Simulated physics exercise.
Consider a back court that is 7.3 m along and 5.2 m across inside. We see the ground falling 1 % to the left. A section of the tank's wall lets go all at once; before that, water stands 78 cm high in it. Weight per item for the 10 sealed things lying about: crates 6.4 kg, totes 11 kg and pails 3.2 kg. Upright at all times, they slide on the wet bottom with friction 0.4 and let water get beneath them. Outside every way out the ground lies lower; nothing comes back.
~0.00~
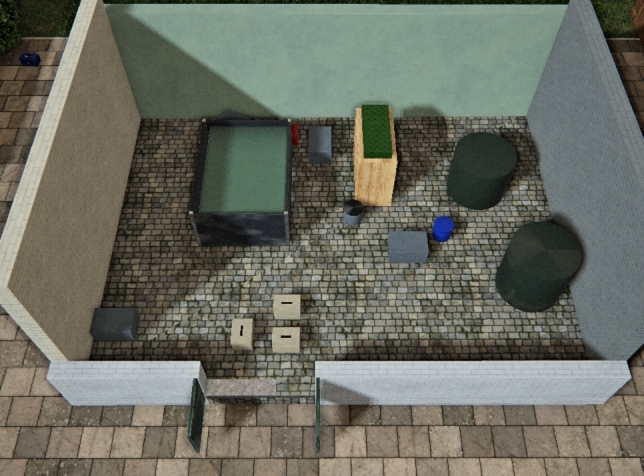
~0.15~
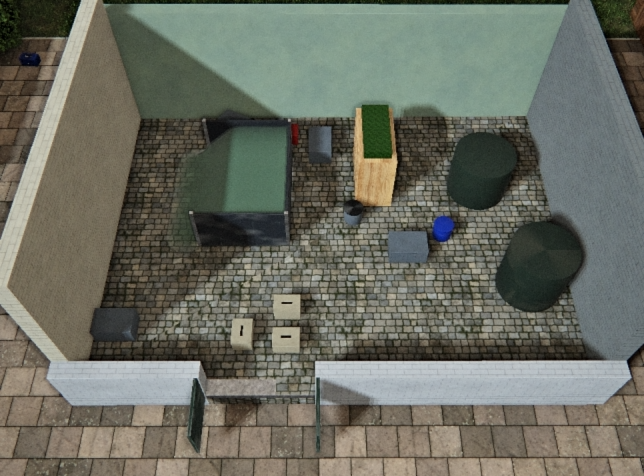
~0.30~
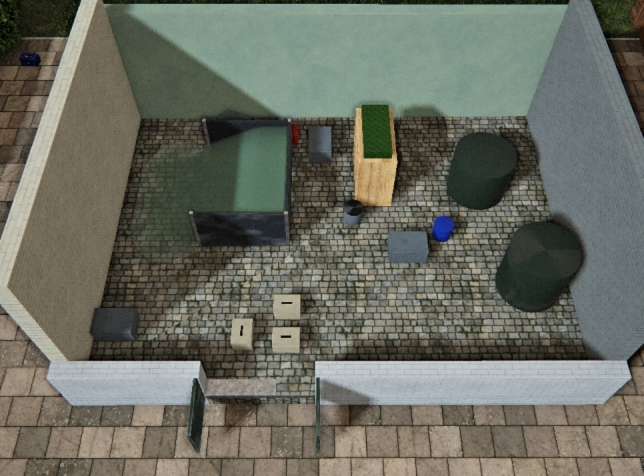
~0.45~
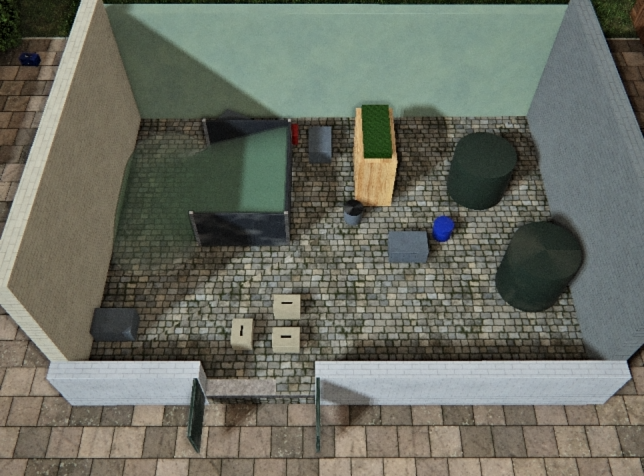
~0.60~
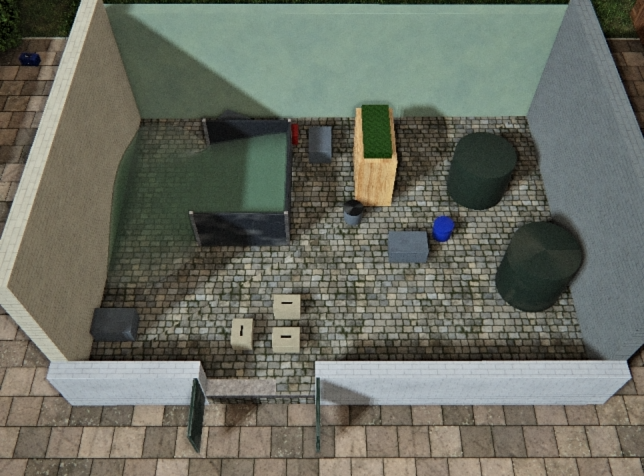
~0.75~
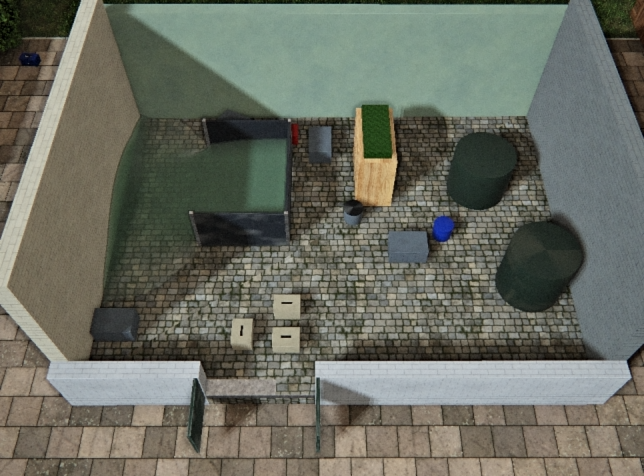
Dark-walled tank in a cobbled courtyard losing its left side, green water pouring out and spreading leftward to the wall.
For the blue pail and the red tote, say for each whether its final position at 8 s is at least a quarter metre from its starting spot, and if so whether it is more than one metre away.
Blue pail - no. Red tote - yes, beyond one metre.
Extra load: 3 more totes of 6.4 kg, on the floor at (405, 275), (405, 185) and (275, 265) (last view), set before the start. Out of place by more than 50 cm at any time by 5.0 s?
Lab note - in order: Below threshold / below threshold / below threshold.
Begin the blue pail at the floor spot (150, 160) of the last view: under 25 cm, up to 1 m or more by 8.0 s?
Put there, it wanders off a long way.
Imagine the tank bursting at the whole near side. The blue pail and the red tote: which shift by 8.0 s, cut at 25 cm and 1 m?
Blue pail: Roughly where it was; red tote: Roughly where it was.
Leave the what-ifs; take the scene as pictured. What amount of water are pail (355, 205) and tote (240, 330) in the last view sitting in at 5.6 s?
Roughly 1 and 8 cm.
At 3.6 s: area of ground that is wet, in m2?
Close to 24 m2, I'd say.
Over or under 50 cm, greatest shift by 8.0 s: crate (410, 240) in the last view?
Below the mark.
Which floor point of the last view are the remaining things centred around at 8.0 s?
It sits at about (412, 223).
After 1.6 s the blue pail is near (444, 224), 0.0 m from its start, aground; the red tote is near (287, 130), 0.0 m from its start, aground; 0 of 10 are out; 1 afloat.
After 3.6 s the blue pail is near (444, 224), 0.0 m from its start, aground; the red tote is near (397, 120), 2.0 m from its start, aground; 0 of 10 are out; 3 afloat.
After 5.6 s the blue pail is near (444, 224), 0.0 m from its start, aground; the red tote is near (503, 123), 3.9 m from its start, afloat; 1 of 10 are out; 3 afloat.
After 8.0 s the blue pail is near (441, 223), 0.1 m from its start, aground; the red tote is near (520, 136), 4.2 m from its start, aground; 1 of 10 are out; 4 afloat.
